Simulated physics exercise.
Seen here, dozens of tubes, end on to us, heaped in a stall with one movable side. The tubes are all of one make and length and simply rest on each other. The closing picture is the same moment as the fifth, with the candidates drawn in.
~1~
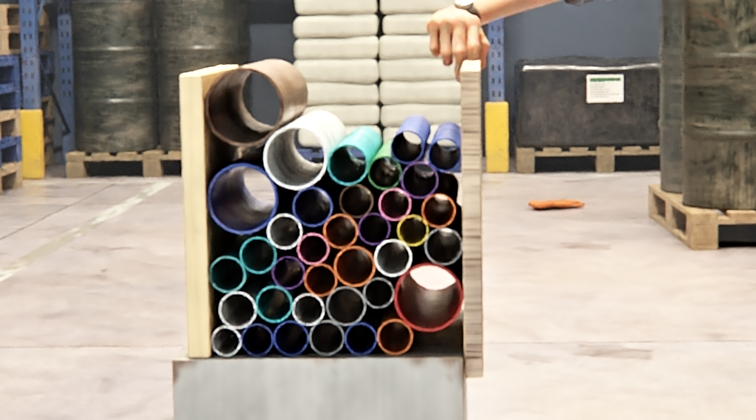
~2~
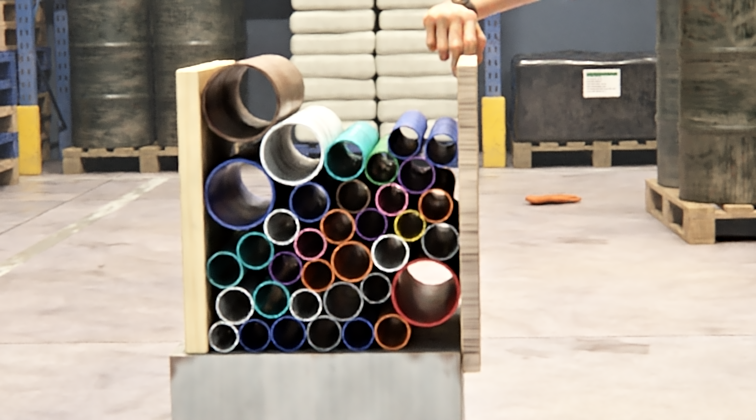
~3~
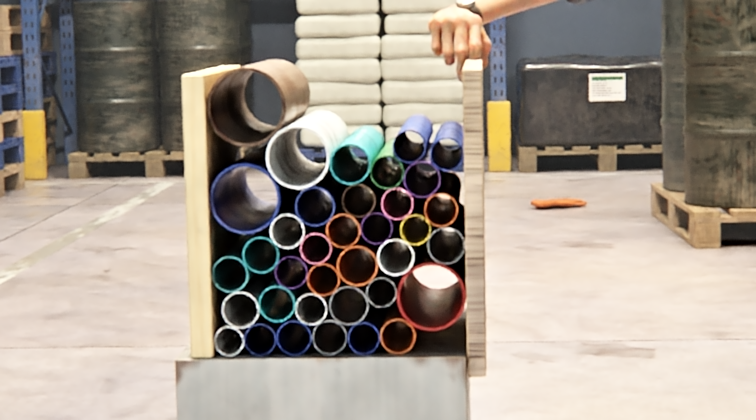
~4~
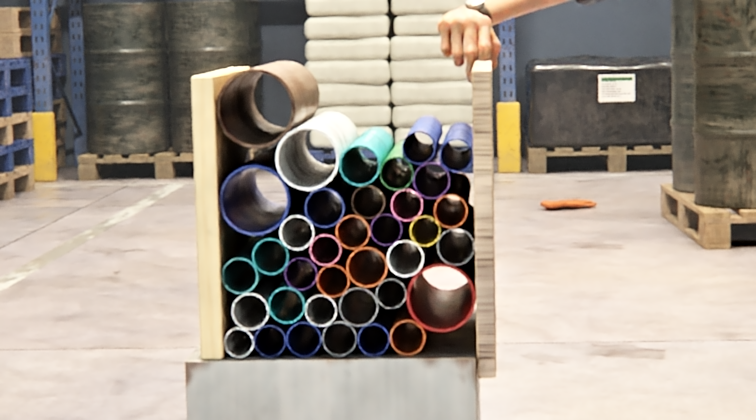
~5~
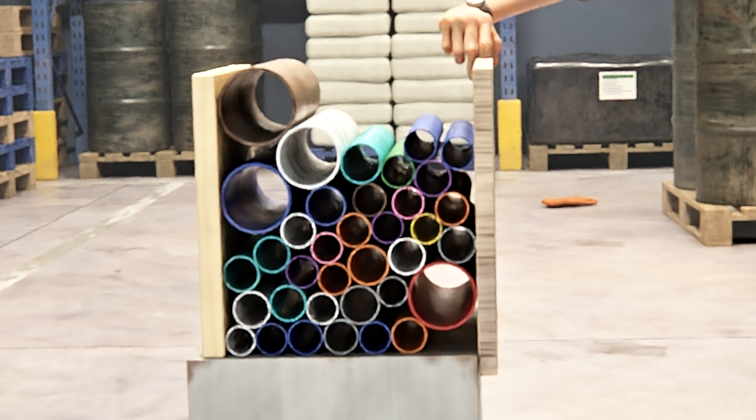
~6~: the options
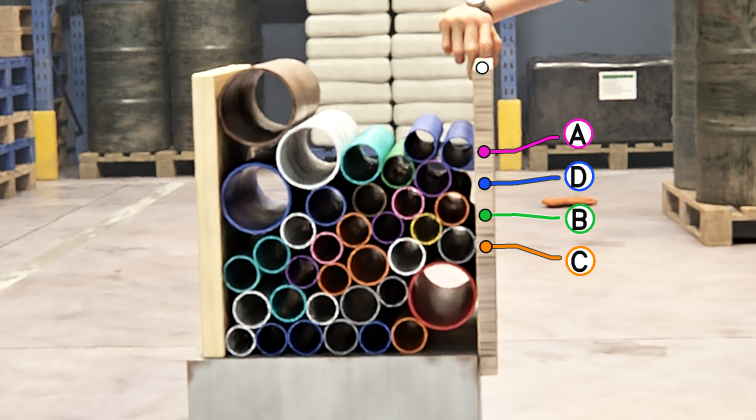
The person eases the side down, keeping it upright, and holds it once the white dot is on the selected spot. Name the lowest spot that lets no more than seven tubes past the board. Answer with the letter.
It can be let down to C.
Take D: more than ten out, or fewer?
At D, fewer than ten.
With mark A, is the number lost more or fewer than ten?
It loses fewer than ten.
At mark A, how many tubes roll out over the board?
With A, none.
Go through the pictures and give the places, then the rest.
An orange tube (395, 337); a turquoise tube (274, 304), in the first frame.
A turquoise tube (272, 299); an orange tube (352, 261), in the second frame.
A white tube (287, 231); a pink tube (397, 203), in the third frame.
A purple tube (432, 180); a blue tube (419, 148), in the fourth frame.
Side board (486, 204); an orange tube (409, 336), in the fifth frame.
On the marked copy, A at (484, 152); B at (485, 215); C at (486, 246); D at (484, 184); the white dot at (482, 68).
Following C. Soon after the start, top of the board (474, 151).
Later, top of the board (476, 243).
In the end, top of the board (476, 246), about four out over the board.
As for the rest, A none out over the board; B one out over the board; D none out over the board.
